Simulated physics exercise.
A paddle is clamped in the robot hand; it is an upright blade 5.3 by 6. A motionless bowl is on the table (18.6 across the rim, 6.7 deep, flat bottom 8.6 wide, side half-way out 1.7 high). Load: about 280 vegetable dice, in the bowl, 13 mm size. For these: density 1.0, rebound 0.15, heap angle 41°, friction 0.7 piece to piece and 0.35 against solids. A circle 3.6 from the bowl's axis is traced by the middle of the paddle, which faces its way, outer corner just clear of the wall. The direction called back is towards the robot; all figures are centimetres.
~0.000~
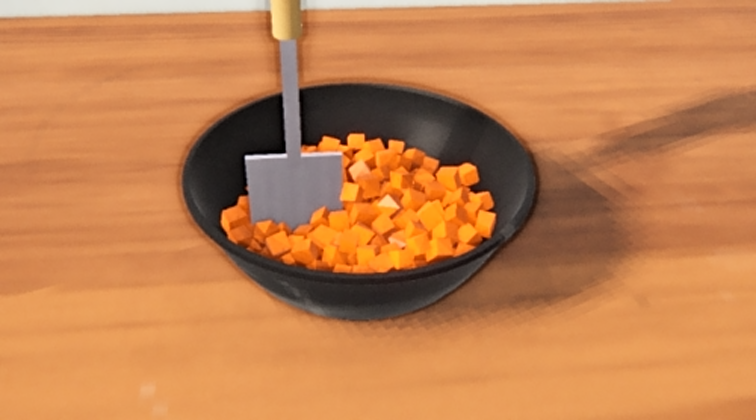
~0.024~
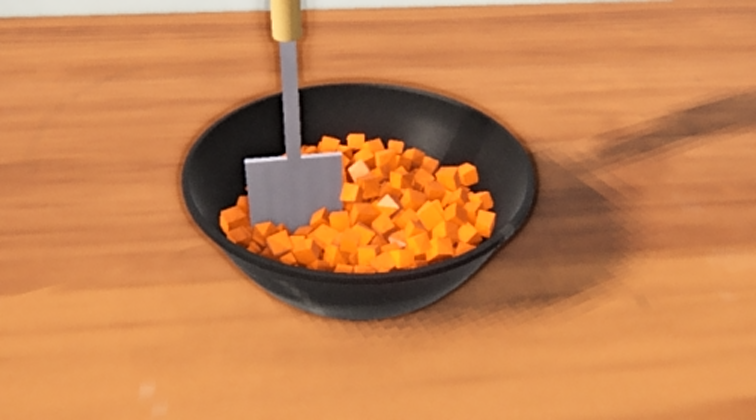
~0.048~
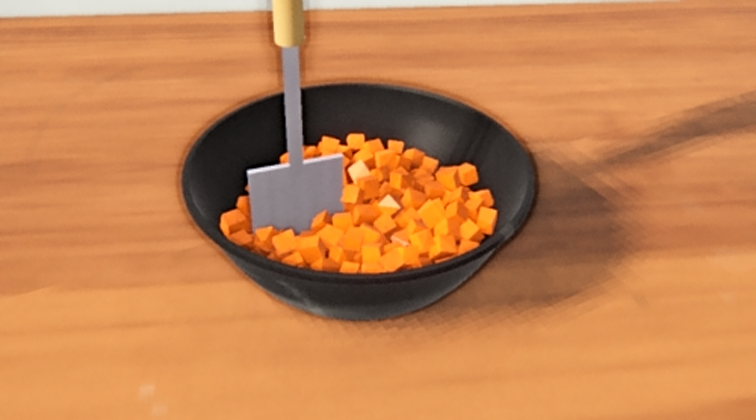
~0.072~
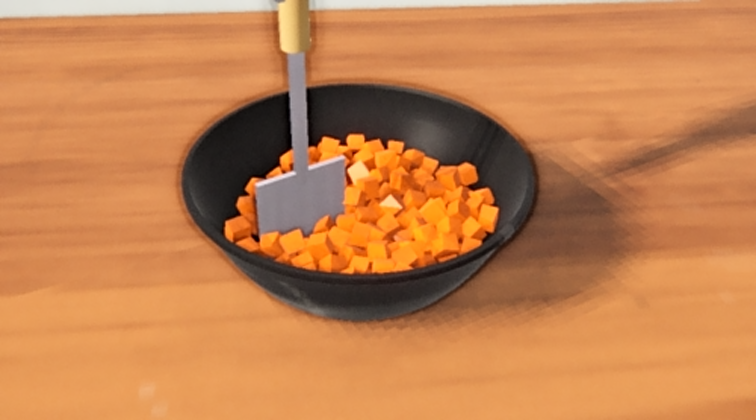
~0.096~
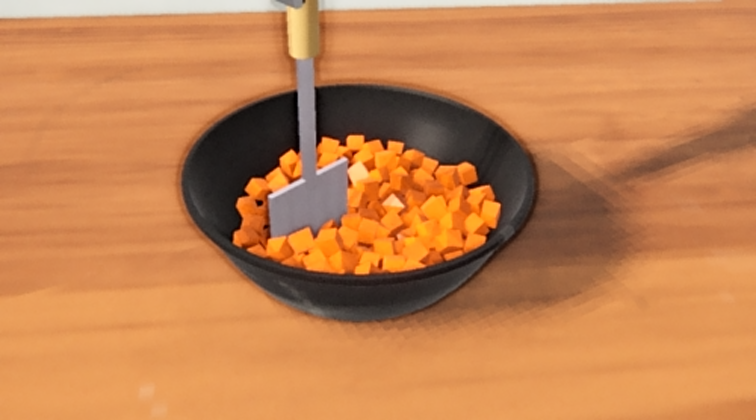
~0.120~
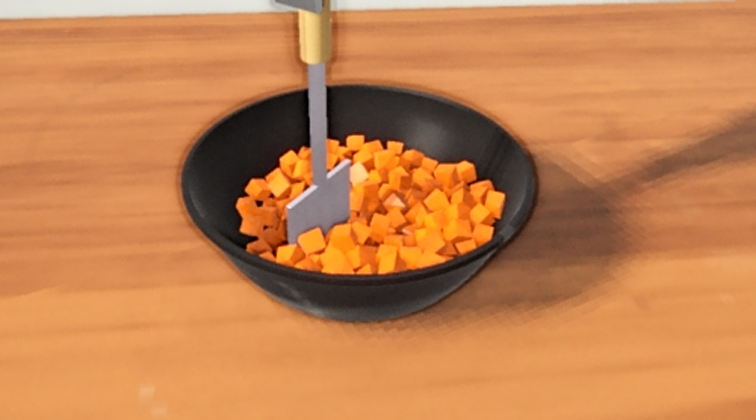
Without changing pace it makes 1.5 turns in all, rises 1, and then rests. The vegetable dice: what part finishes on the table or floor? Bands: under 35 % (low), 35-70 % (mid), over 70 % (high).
Low.
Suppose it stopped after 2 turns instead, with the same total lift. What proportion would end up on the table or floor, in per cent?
I'd reckon near 30 per cent.
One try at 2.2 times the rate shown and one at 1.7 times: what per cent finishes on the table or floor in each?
Around 55 percent on the first try and 45 percent on the second.
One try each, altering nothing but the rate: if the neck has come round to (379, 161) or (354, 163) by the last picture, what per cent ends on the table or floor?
Roughly 50 and 40 percent, in that order.
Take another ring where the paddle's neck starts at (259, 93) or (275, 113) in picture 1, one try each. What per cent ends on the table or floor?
Close to 20 and 25 in a hundred.
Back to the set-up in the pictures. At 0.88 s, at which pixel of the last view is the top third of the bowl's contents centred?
Top-third centre at approx. (418, 230).
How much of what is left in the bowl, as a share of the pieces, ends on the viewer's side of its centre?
It comes to near 30 percent.
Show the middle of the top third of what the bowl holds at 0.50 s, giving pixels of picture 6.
Roughly pixel (328, 125).
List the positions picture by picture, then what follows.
The first picture shows paddle neck at (293, 131), 0° round; upper third of the load around (379, 207), from x 235 to 485, top at y 145; 282 in the bowl.
The second picture shows paddle neck at (293, 133), 4° round; upper third of the load around (370, 207), from x 235 to 485, top at y 145.
The third picture shows paddle neck at (295, 139), 14° round; upper third of the load around (372, 212), from x 235 to 485, top at y 145.
The fourth picture shows paddle neck at (300, 146), 26° round; upper third of the load around (376, 219), from x 235 to 485, top at y 145.
The fifth picture shows paddle neck at (308, 152), 38° round; upper third of the load around (378, 224), from x 245 to 490, top at y 145.
The sixth picture shows paddle neck at (319, 158), 50° round; upper third of the load around (385, 227), from x 250 to 495, top at y 145; 282 in the bowl.
By 0.50 s, 242° round, highest piece 9 above the table; 248 in the bowl, 26 on the table or floor, 8 in flight or on the tool.
By 0.88 s, 74° round, highest piece 9 above the table; 228 in the bowl, 47 on the table or floor, 7 in flight or on the tool.
By 1.27 s, 180° round, highest piece 8 above the table; 209 in the bowl, 72 on the table or floor, 1 in flight or on the tool.
By 1.97 s, 180° round, highest piece 8 above the table; 209 in the bowl, 73 on the table or floor.
Final count, 209 in the bowl, 73 on the table or floor. That is 26 % on the table or floor.
